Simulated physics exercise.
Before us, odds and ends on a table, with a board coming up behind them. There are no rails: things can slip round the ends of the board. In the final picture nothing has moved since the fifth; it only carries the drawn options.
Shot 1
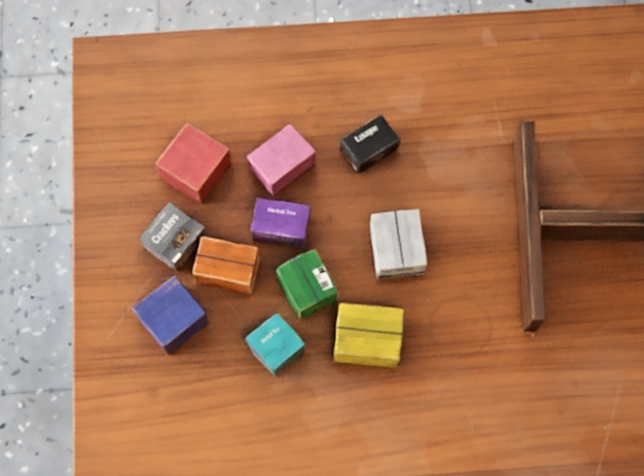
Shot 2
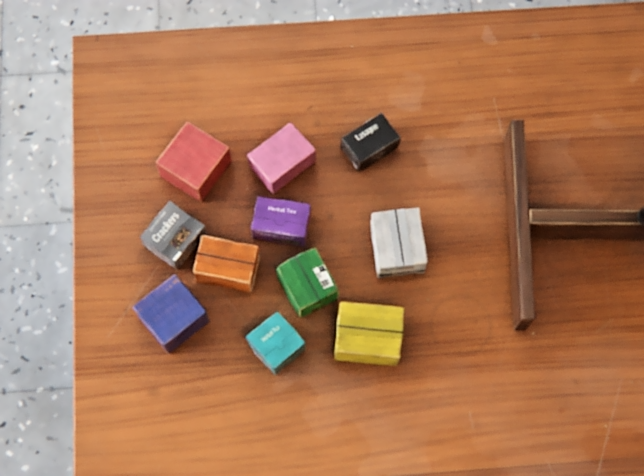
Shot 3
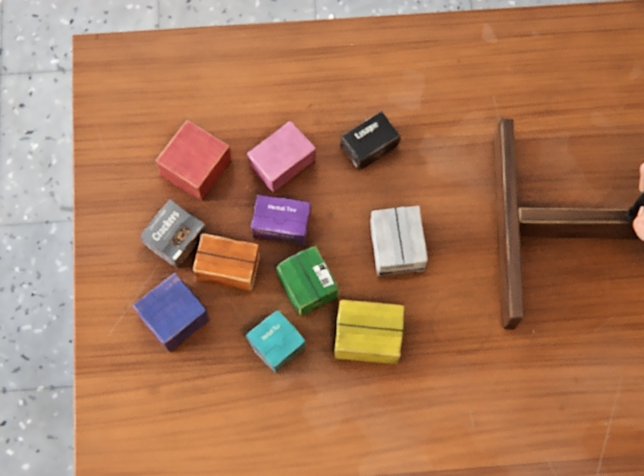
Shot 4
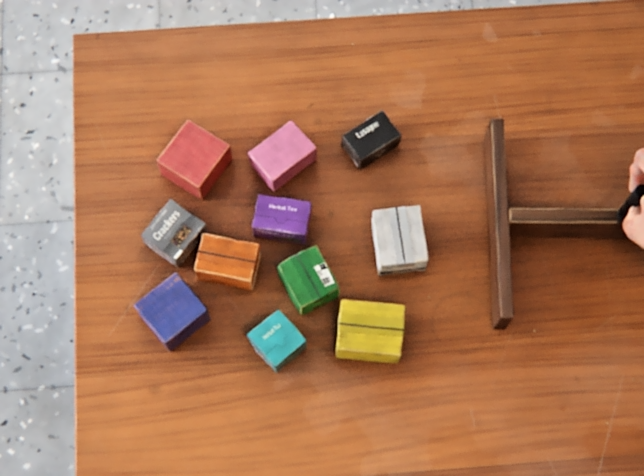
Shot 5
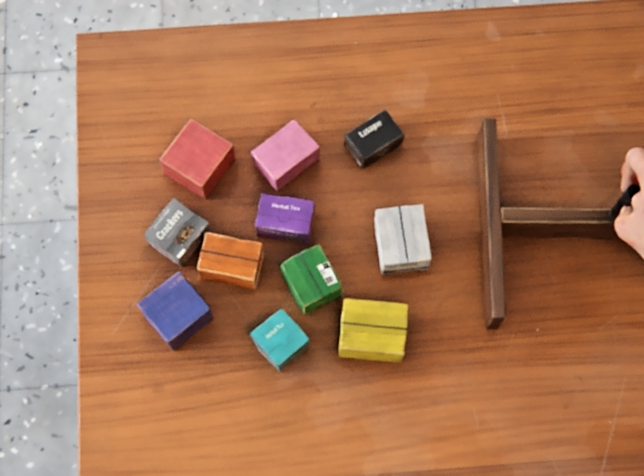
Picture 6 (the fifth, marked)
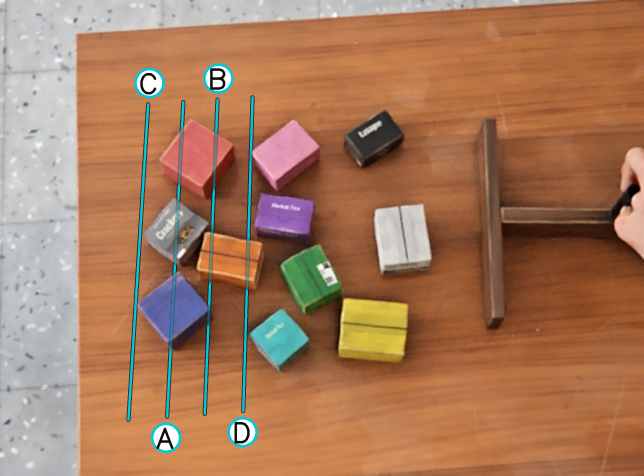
A hand came into view at the right, holding the handle of a dark wooden board as it slid slowly left across a table toward a loose group of colourful small blocks, which stayed put.
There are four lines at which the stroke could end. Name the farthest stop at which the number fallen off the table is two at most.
As far as mark A.
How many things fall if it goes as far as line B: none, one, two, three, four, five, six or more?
The count is none.
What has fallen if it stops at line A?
It is the grey packet.
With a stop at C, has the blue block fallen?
Yes.
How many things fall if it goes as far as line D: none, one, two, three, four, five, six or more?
In all, none.
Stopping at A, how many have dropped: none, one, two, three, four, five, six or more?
In all, one.
On the marked copy, A at (176, 251); B at (211, 249); C at (139, 254); D at (248, 246).
Taking A. A third of the way, board (380, 223); black packet (340, 139); yellow box (340, 336).
Two thirds of the way, board (265, 231); grey packet (127, 244); blue block (161, 315).
When it is over, board (176, 237); grey packet over the edge; blue block (91, 321); one fallen.
As for the rest, B is within the limit but short; C drops four; D is within the limit but short.
